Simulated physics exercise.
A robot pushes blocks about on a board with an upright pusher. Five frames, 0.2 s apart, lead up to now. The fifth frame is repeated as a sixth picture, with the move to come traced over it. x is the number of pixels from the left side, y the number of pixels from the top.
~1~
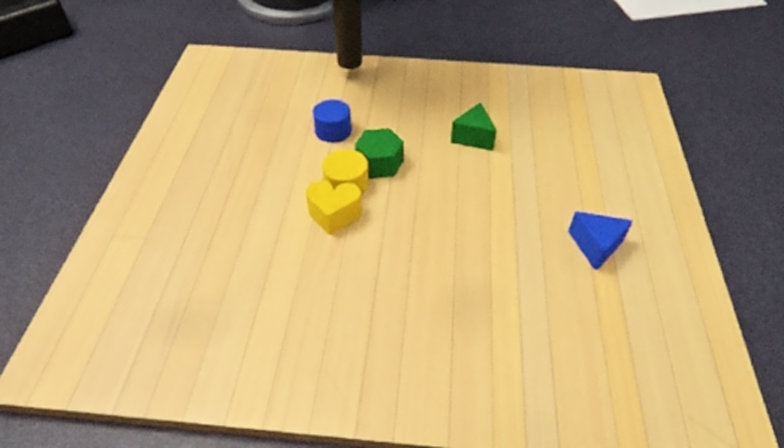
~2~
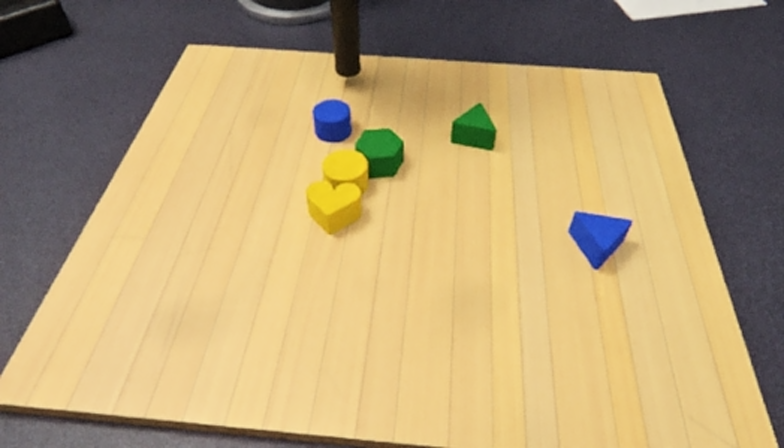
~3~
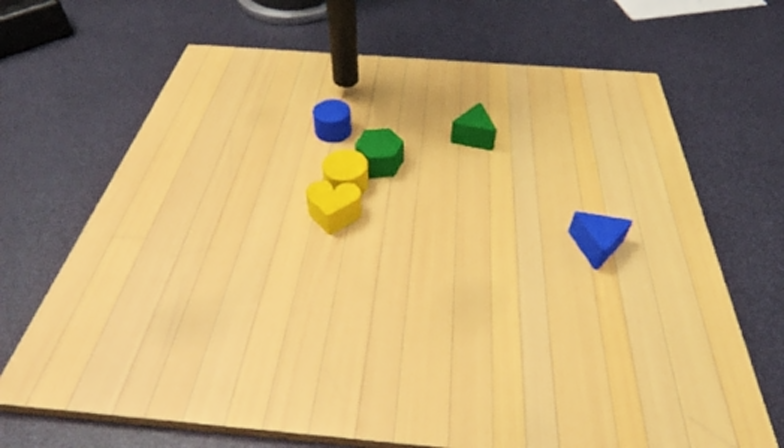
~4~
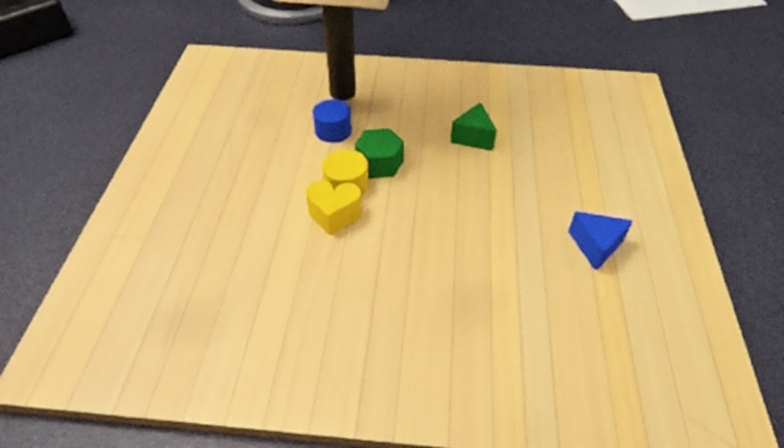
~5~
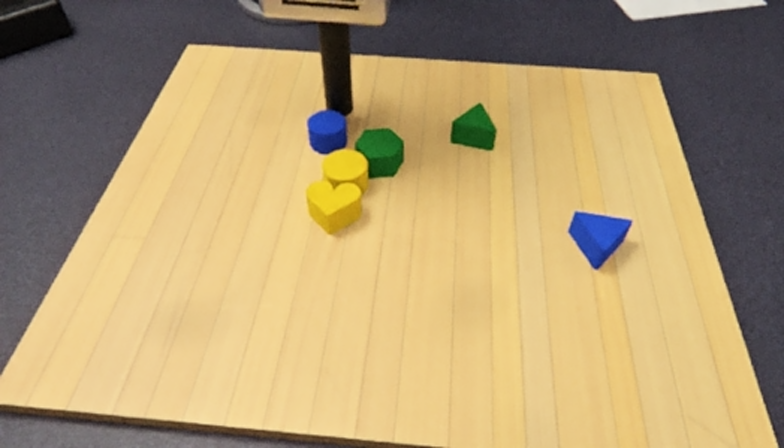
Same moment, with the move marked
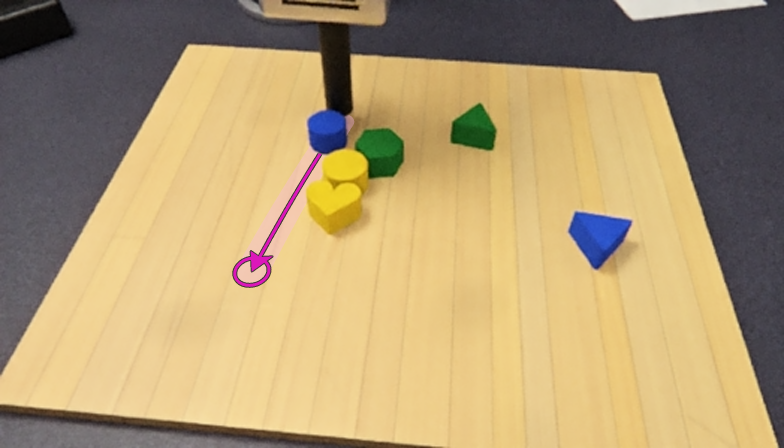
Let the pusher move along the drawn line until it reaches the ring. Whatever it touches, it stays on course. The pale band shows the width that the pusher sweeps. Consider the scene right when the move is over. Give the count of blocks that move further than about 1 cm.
My guess is one.
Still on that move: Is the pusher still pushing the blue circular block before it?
I'd say yes.
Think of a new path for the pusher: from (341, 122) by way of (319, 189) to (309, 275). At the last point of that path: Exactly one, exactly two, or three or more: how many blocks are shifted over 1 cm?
3 or more blocks.
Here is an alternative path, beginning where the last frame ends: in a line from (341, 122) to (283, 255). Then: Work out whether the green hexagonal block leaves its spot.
Here the green hexagonal block stays on its spot.
Path on the board, from (341, 122) to (252, 271).
The first path, step by step. One third of the way, pusher at (312, 152); blue circular block at (296, 167).
Two thirds of the way, pusher at (281, 202); blue circular block at (261, 221).
At the end, pusher at (248, 259); blue circular block at (220, 281); yellow heart in place.
